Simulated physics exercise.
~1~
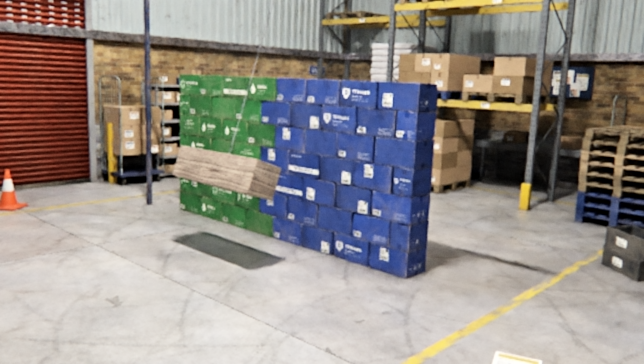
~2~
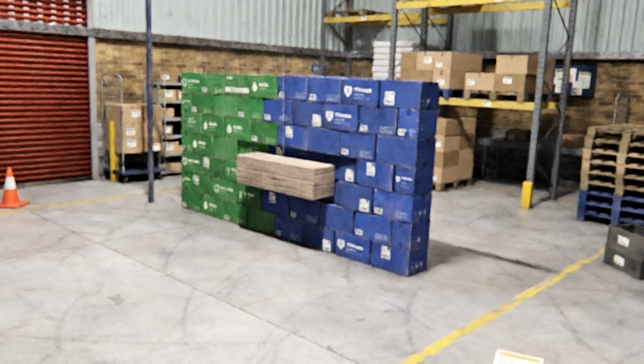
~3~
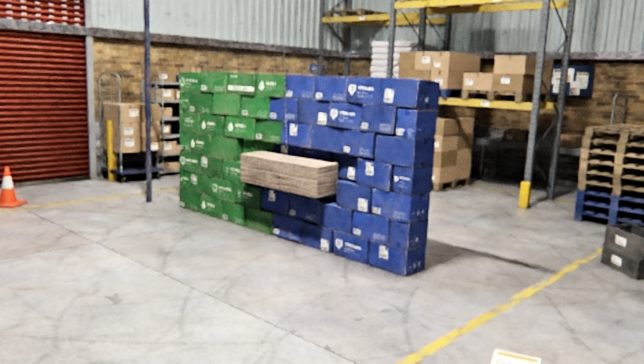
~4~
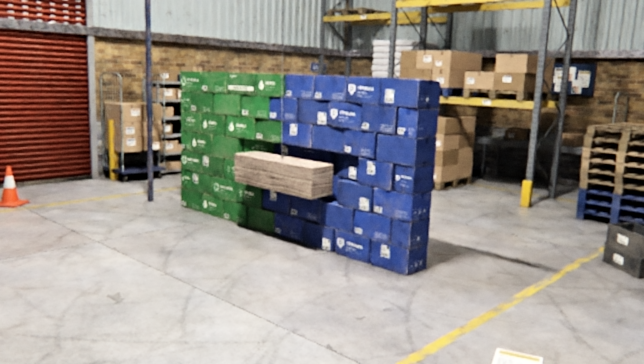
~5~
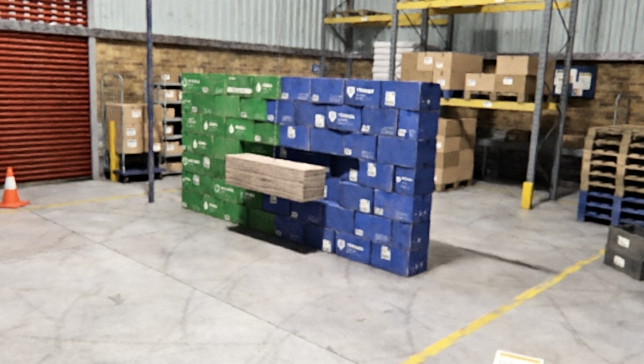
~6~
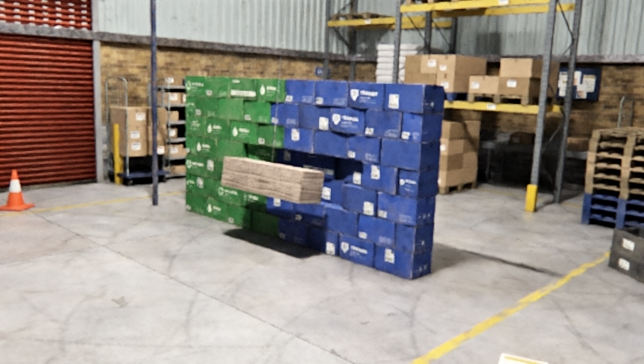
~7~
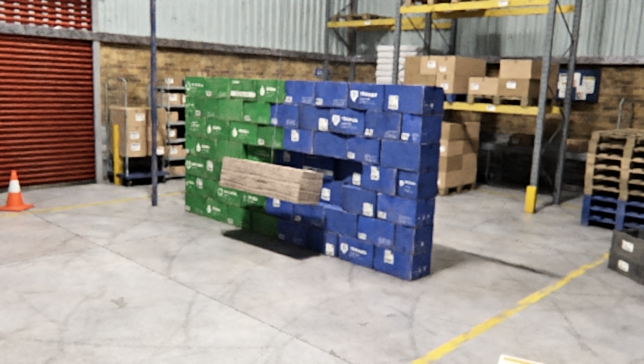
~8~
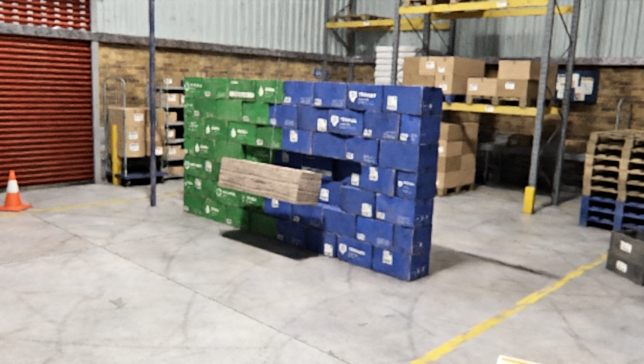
In a warehouse with a concrete floor, seen from a gently swaying camera facing it at an angle, a freestanding wall of stacked cartons stands seven rows high, green on the left and blue on the right. Shelving and pallets stand behind and to the right, with an orange cone at far left. A short bundle of timber hangs in front of the wall, tilted at first, then swings right and turns against the middle. Some cartons there are pushed back, leaving a dark recess. The timber drifts slightly back left, and the wall remains standing.
